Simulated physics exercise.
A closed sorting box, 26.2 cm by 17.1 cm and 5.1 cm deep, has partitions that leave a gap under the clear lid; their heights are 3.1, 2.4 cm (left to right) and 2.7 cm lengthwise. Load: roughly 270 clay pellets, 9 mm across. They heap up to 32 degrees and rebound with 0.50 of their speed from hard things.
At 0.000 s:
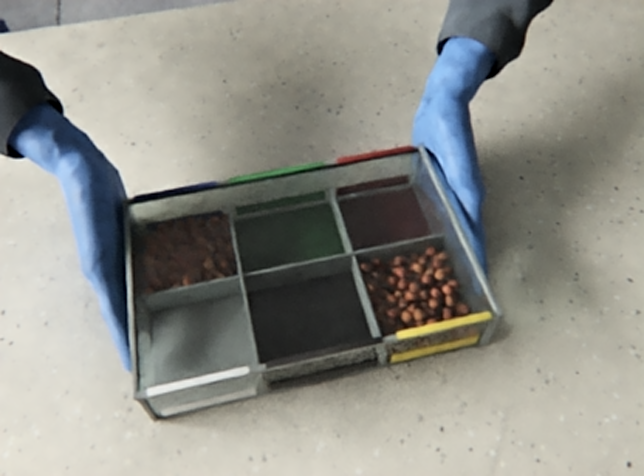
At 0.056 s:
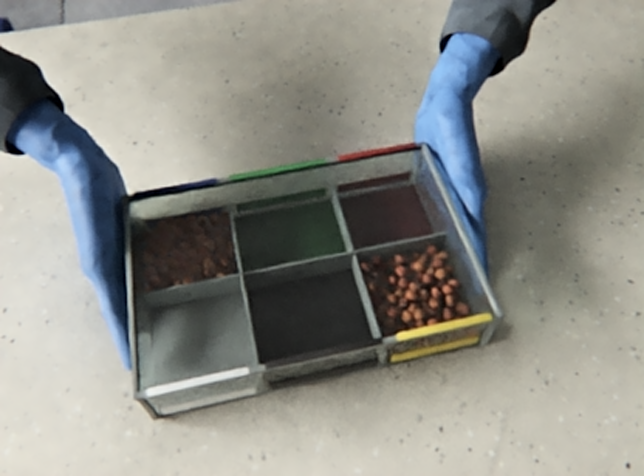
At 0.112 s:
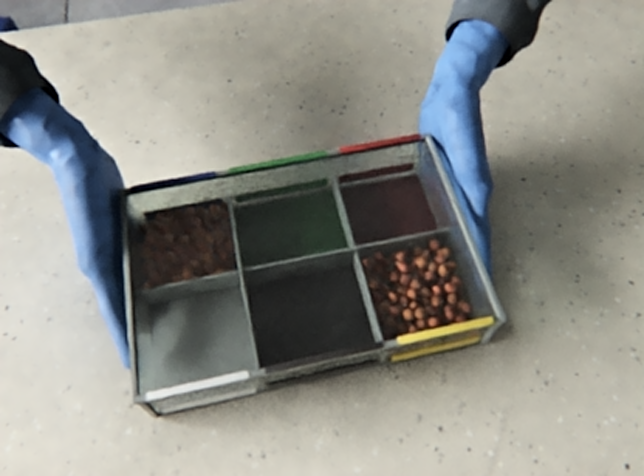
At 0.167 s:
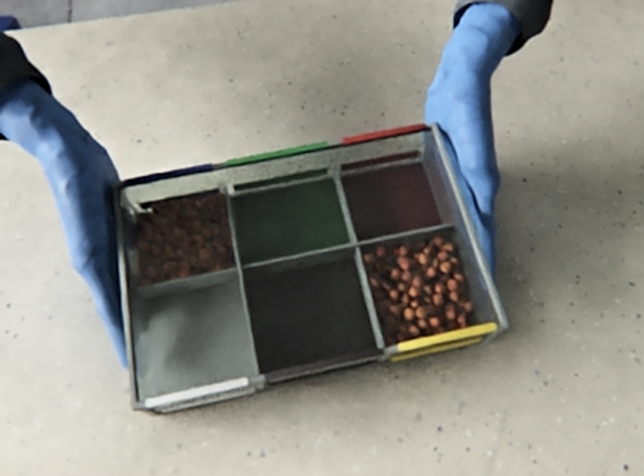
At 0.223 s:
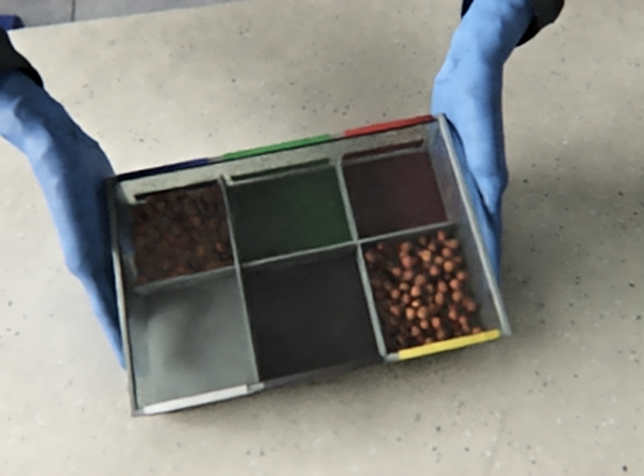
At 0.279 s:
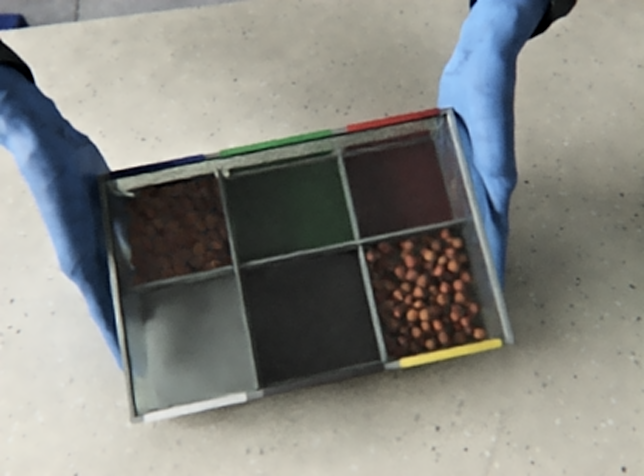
Two blue-gloved hands held a clear-lidded, six-section sorting box with brown pellets in the blue and yellow sections, then steadily tilted it toward the front while the pellets stayed in their sections.
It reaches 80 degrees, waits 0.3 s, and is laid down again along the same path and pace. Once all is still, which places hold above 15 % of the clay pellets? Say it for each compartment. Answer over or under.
Red: Under, blue: Over, green: Under, yellow: Over, white: Over, black: Under.
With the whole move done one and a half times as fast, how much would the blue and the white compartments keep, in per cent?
In that case blue 20; white 30.
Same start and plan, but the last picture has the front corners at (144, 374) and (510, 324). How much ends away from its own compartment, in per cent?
It would be near 35 per cent.
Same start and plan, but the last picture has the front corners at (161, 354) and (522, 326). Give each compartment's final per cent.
Red 0; blue 15; green 0; yellow 75; white 0; black 5.
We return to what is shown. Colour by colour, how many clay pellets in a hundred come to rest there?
Red 0, blue 25, green 0, yellow 45, white 30, black 0.
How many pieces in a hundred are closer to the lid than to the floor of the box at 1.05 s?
Roughly 20 per cent.
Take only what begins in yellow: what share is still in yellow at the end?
About 100 per cent.
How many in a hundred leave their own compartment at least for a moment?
About 30 per cent.
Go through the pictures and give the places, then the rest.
Box tilt 0 degrees, front corners at (139, 393) and (496, 313); blue 55 %, yellow 45 %, in the first picture.
Box tilt 1 degrees, front corners at (139, 393) and (496, 314), in the second picture.
Box tilt 6 degrees, front corners at (139, 397) and (499, 318), lowest corner left front, in the third picture.
Box tilt 12 degrees, front corners at (138, 403) and (501, 323), lowest corner left front, in the fourth picture.
Box tilt 18 degrees, front corners at (137, 410) and (504, 330), lowest corner left front, in the fifth picture.
Box tilt 24 degrees, front corners at (137, 417) and (507, 338), lowest corner left front; blue 55 %, yellow 45 %. The box's pace is about 110 degrees a second, in the sixth picture.
After 1.05 s, tilt 80 degrees; blue 30 %, yellow 45 %, white 25 %.
After 1.57 s, tilt 41 degrees; blue 25 %, yellow 45 %, white 30 %.
After 2.15 s, tilt 0 degrees; blue 25 %, yellow 45 %, white 30 %.
At rest (2.6 s), red 0 %, blue 25 %, green 0 %, yellow 45 %, white 30 %, black 0 %.
